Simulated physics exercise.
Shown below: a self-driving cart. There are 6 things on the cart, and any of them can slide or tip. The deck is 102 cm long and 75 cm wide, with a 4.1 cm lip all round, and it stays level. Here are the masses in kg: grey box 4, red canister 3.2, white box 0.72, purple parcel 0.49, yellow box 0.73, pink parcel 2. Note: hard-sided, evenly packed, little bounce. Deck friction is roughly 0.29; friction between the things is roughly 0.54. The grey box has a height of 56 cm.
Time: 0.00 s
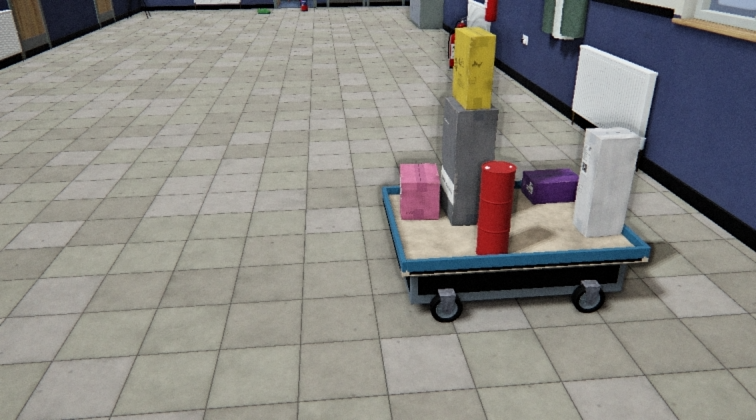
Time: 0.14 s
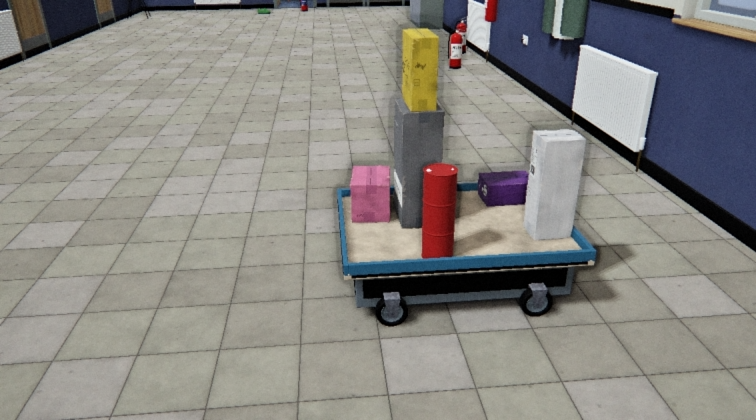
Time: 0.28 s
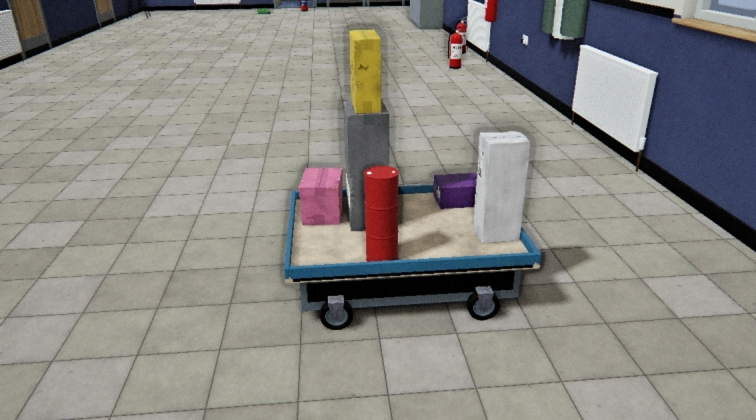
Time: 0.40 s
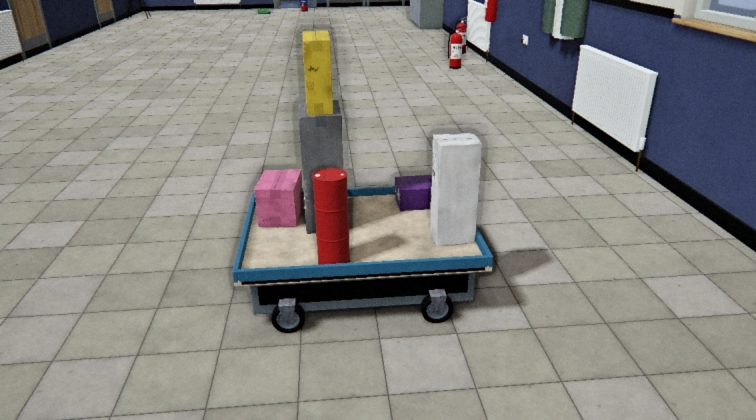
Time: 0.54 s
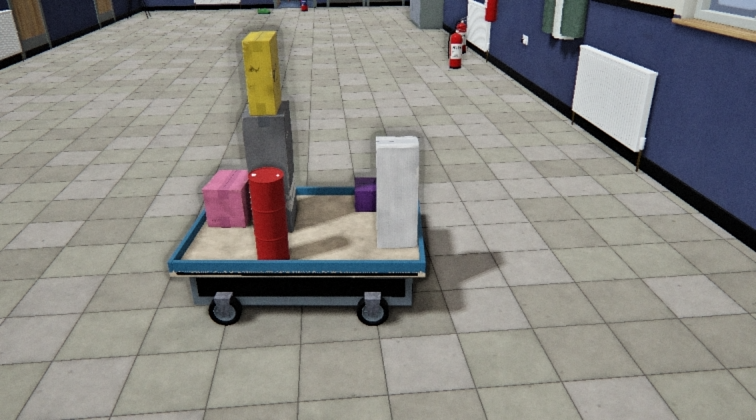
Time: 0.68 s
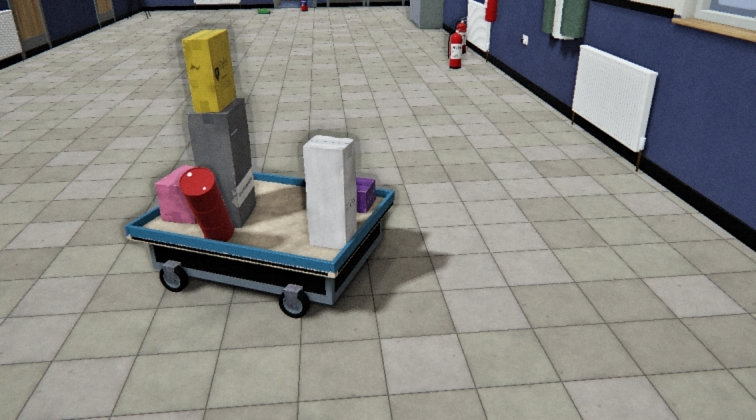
A cart carrying six objects rolled leftward across a tiled floor, then turned, its load shifting as the red canister leaned over to the left and the stacked grey and yellow boxes slid out of place.
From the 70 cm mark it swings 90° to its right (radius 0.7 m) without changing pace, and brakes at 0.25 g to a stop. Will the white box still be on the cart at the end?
No.
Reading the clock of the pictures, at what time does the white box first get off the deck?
That comes at close to 1.1 seconds.
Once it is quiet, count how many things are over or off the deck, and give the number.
My answer is 4.
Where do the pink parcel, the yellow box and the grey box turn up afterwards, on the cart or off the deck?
When everything stops, the pink parcel is still in bounds, the yellow box is out of bounds, and the grey box is out of bounds.
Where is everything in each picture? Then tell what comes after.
In the first picture, cart has run 0 cm; white box (605, 183); grey box (467, 160).
In the second picture, cart has run 24 cm; purple parcel (507, 188); yellow box (419, 69).
In the third picture, cart has run 48 cm; pink parcel (322, 196); grey box (366, 165).
In the fourth picture, cart has run 68 cm; red canister (332, 220); purple parcel (422, 192).
In the fifth picture, cart has run 92 cm, turned 7°; red canister (270, 218) tilted 4°; yellow box (263, 73) 4 cm from its spot.
In the sixth picture, cart has run 116 cm, turned 25°; white box (332, 194); grey box (224, 163) 18 cm from its spot.
By 0.98 s, cart has run 167 cm, turned 67°; red canister and yellow box now off the deck; white box tilted 26° near (199, 172); grey box tilted 32°.
By 1.38 s, cart has run 232 cm, turned 90°; grey box and white box now off the deck; pink parcel 31 cm from its spot; purple parcel 10 cm from its spot.
When it is over (2.4 s), off the deck, grey box, red canister, white box and yellow box; not toppled but over 10 cm from the start, purple parcel and pink parcel. In the last view, white box near (86, 208).
